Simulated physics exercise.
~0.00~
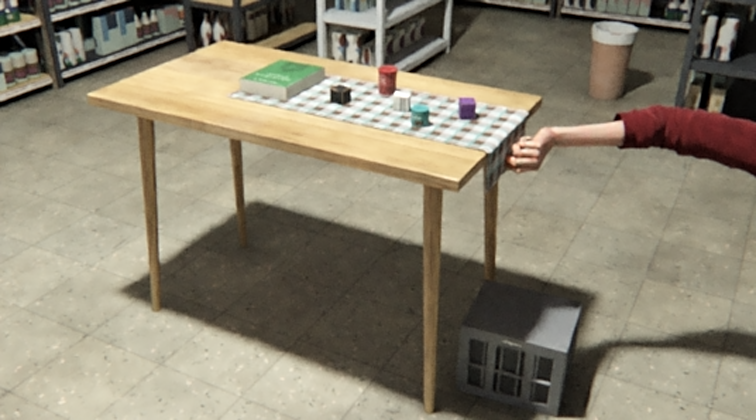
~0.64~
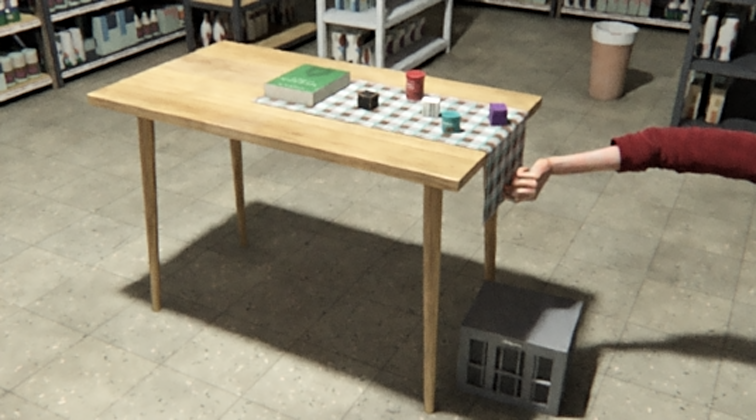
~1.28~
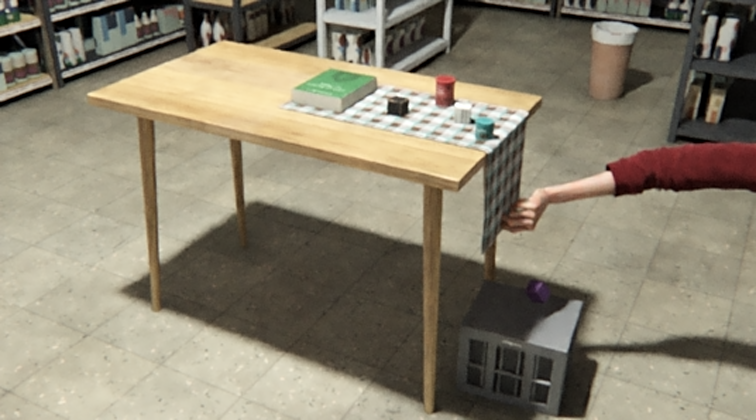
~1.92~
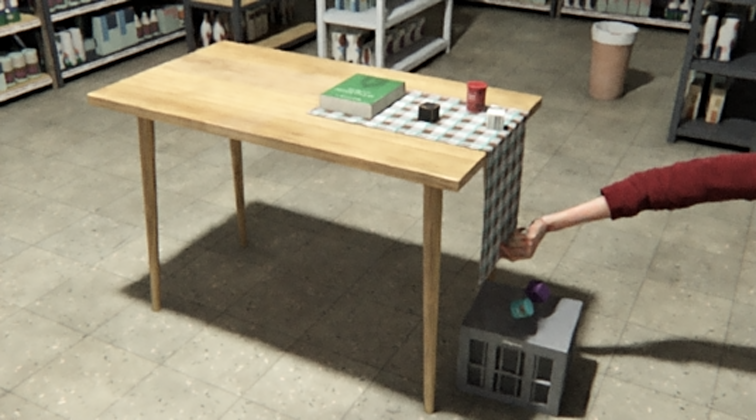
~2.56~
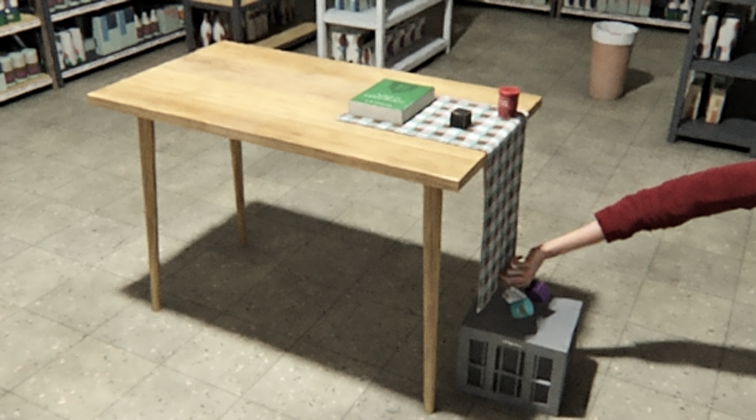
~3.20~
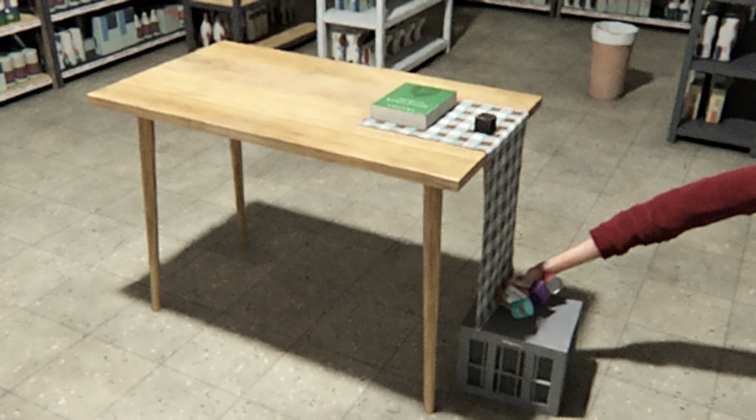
A hand pulls a checkered cloth off a table, dropping four small objects below.
